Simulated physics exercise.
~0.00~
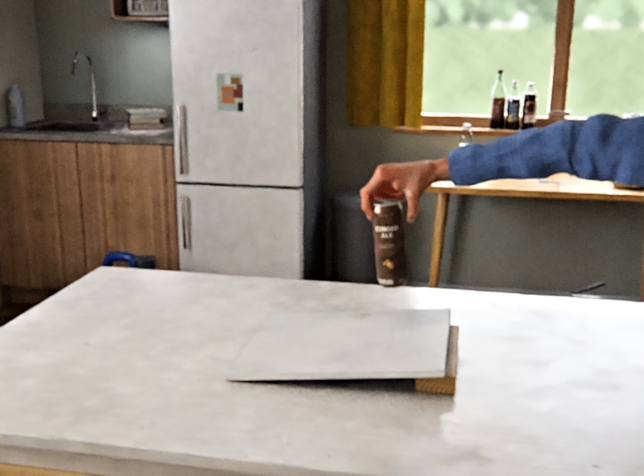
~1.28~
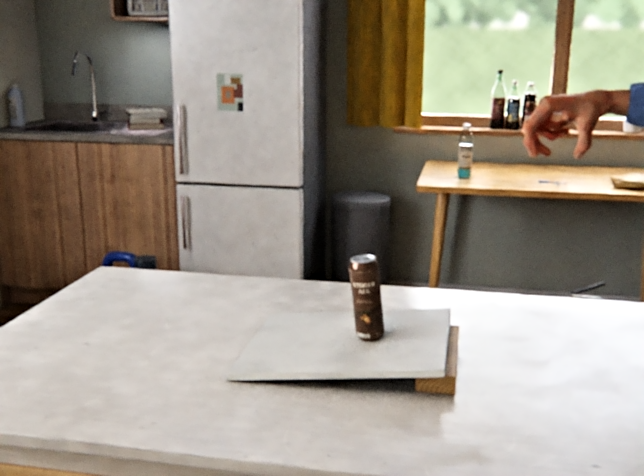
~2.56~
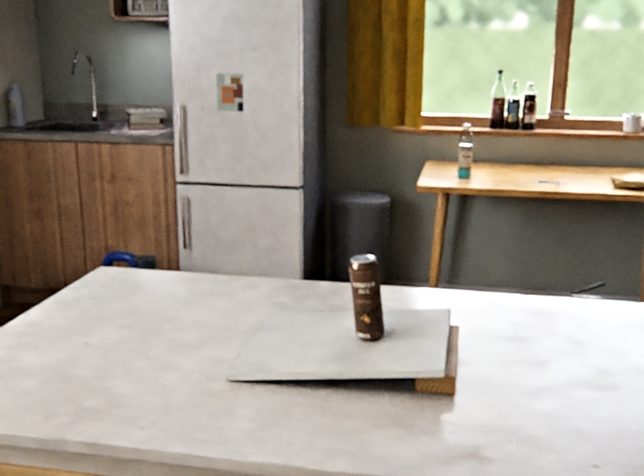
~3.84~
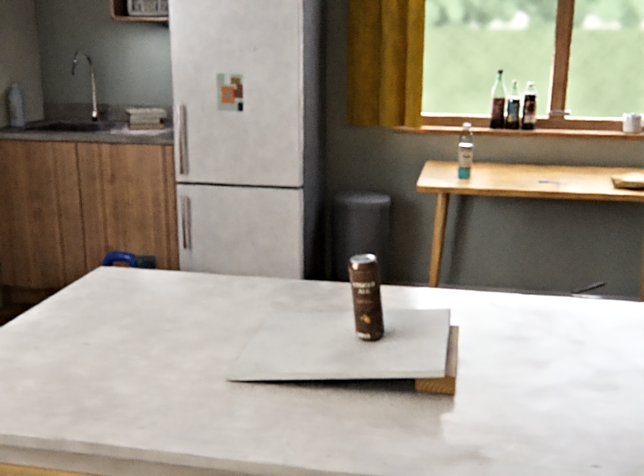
Hand setting a brown can upright on a propped-up board and drawing away right, the can staying still on the slope.
